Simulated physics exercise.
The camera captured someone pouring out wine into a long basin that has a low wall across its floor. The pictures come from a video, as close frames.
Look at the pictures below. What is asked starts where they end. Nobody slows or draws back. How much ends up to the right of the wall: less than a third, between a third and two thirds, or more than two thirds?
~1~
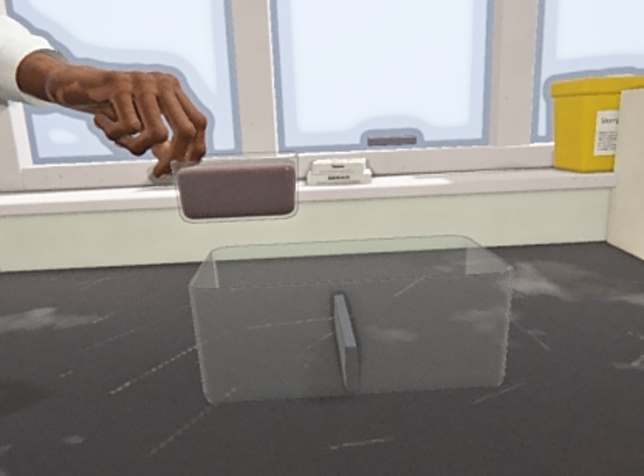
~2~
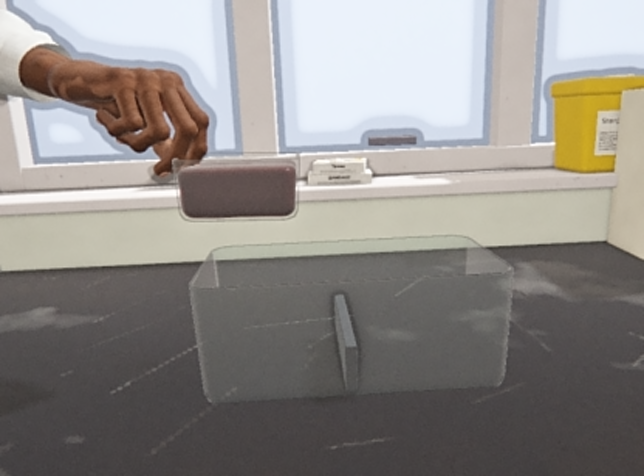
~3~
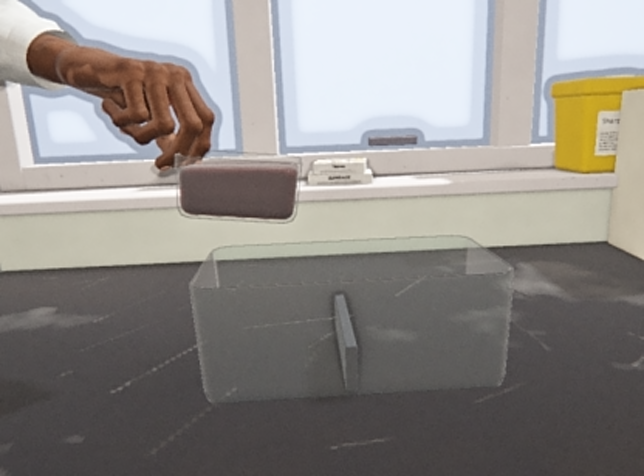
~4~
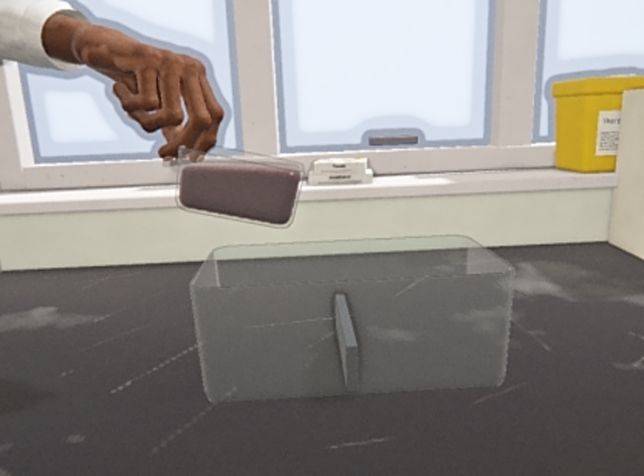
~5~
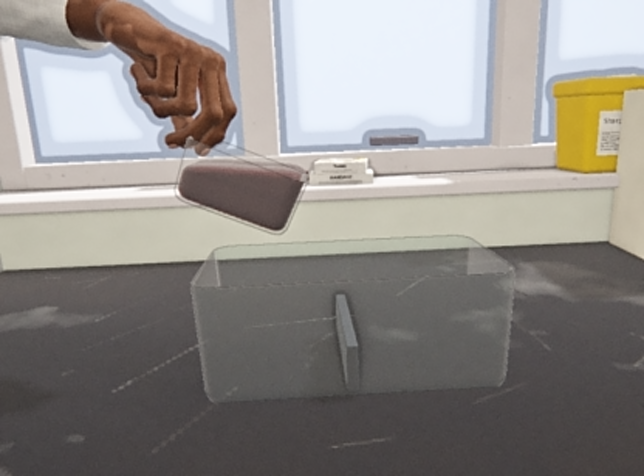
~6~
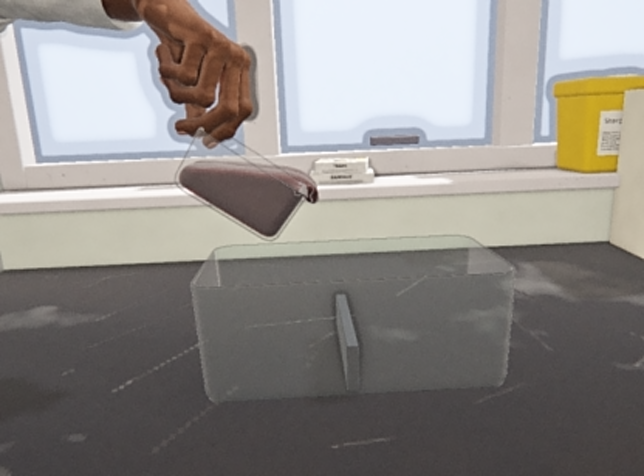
Looks to me like the right side of the wall gets at least a third but no more than two thirds.
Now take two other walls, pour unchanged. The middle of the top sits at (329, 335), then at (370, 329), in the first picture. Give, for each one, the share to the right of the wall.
About 70 per cent, then about 15 per cent.
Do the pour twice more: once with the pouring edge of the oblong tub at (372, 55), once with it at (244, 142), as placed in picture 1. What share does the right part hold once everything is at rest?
You'd get around 90 per cent and then around 5 per cent.
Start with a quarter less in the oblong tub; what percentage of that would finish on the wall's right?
Result: Around 40 per cent.
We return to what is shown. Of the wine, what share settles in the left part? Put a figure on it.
Near 40 in a hundred.
A moment on, the oblong tub is tipped right over and 11 per cent is still to pour, 25 is left of the wall and 47 right of it.
Next, the oblong tub is tipped right over and 1 per cent is still to pour, 41 is left of the wall and 57 right of it.
Then the oblong tub is tipped right over and 0 per cent is still to pour, 42 is left of the wall and 57 right of it.
Later the oblong tub is tipped right over and 0 per cent is still to pour, 42 is left of the wall and 57 right of it.
Finally, 42 per cent lies left of the wall, 57 right of it and 1 outside.
